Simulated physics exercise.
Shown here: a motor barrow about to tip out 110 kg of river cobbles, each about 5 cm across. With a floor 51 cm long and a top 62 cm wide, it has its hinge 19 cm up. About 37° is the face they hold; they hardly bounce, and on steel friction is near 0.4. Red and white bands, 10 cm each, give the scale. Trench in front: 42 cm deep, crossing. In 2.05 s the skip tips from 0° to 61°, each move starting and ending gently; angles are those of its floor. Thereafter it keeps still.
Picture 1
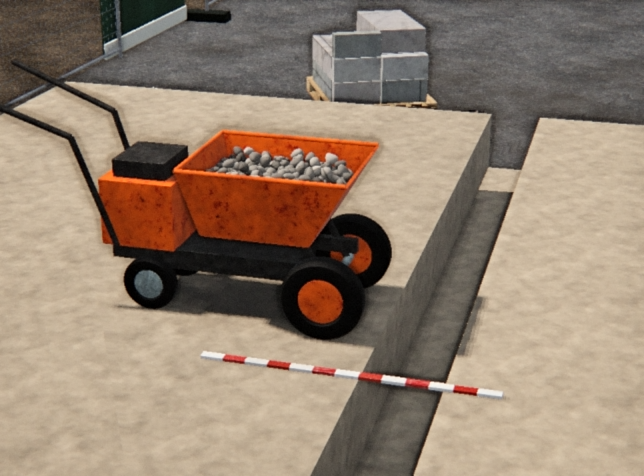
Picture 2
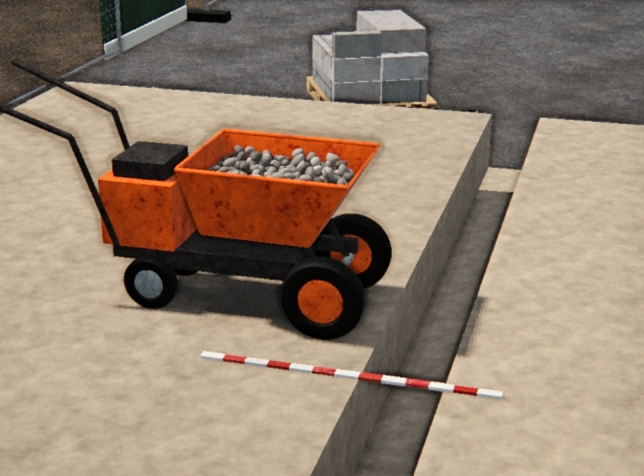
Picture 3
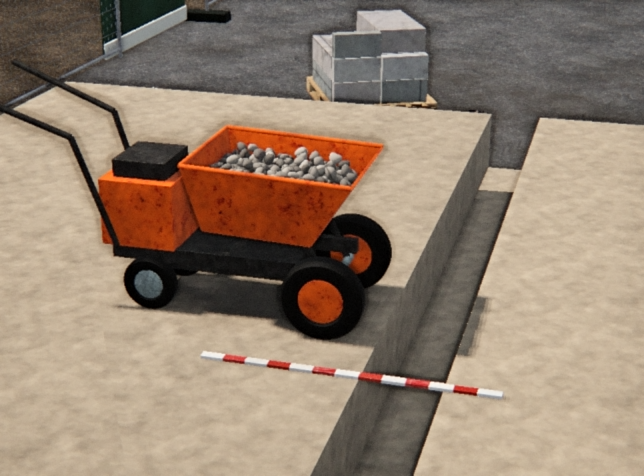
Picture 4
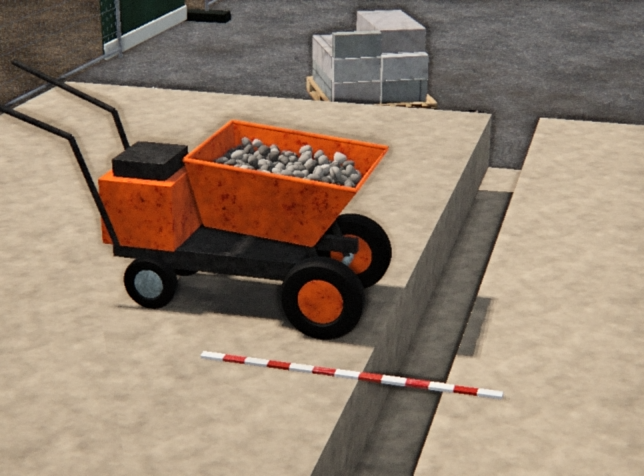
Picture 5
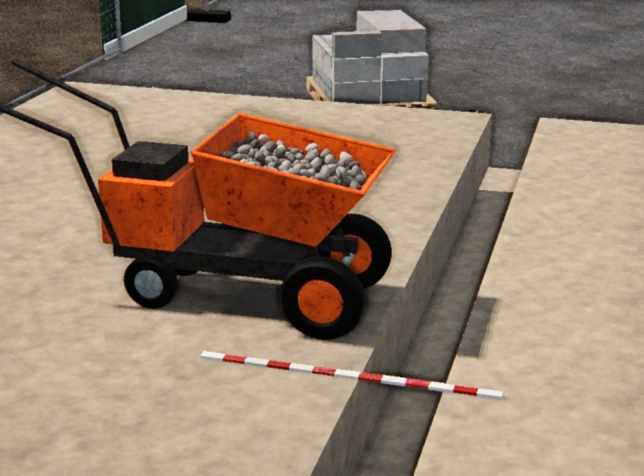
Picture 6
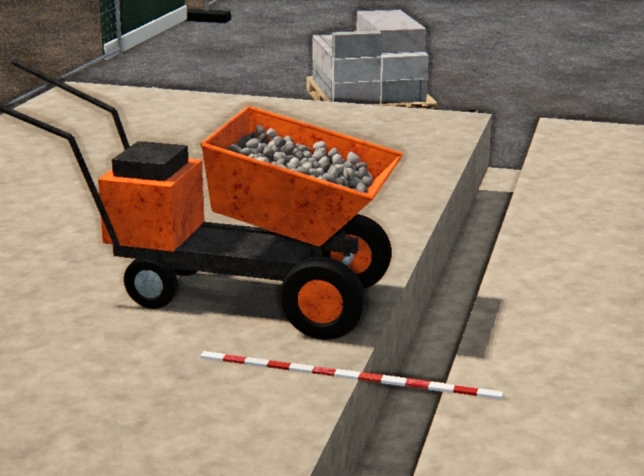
An orange motor barrow stands beside a trench, its skip of grey cobbles tilting slowly and slightly forward to the right.
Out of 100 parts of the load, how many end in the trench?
Some 14 out of 100.
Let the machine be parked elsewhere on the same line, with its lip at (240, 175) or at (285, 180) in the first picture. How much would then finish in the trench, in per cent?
Roughly 25 percent for the first, and 40 percent for the second.
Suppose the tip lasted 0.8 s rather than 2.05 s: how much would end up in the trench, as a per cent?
My guess is near 10 percent.
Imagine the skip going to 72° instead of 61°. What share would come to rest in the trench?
In that case around 40 percent.
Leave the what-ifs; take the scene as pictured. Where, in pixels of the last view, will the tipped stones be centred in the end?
The middle should be near (490, 326).
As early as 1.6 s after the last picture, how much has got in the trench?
Roughly 0 percent of the load.
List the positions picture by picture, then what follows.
In the first picture, the skip is at 0°, its lip at (346, 188); the top of the load is at (283, 162).
In the second picture, lip at (347, 188), floor tilted 1°, highest stones at (284, 162).
In the third picture, the skip is at 2°, its lip at (351, 189); the top of the load is at (276, 157).
In the fourth picture, the skip is at 5°, its lip at (356, 191); the top of the load is at (265, 151).
In the fifth picture, lip at (364, 194), floor tilted 8°, highest stones at (264, 146).
In the sixth picture, the skip is at 13°, its lip at (372, 198); the top of the load is at (262, 141).
Then, 0.9 s after the last picture the floor is at 52°, 100 % in the skip; the foremost stones are at (429, 229).
Then, 1.6 s after the last picture the floor is at 61°, 89 % in the skip, 2 % in the trench, 9 % past the trench; the foremost stones are at (519, 345).
Then, 1.9 s after the last picture the floor is at 61°, 74 % in the skip, 3 % in the trench, 23 % past the trench; the foremost stones are at (568, 333).
Then, 3.8 s after the last picture the floor is at 61°, 60 % in the skip, 14 % in the trench, 27 % past the trench; the foremost stones are at (612, 328).
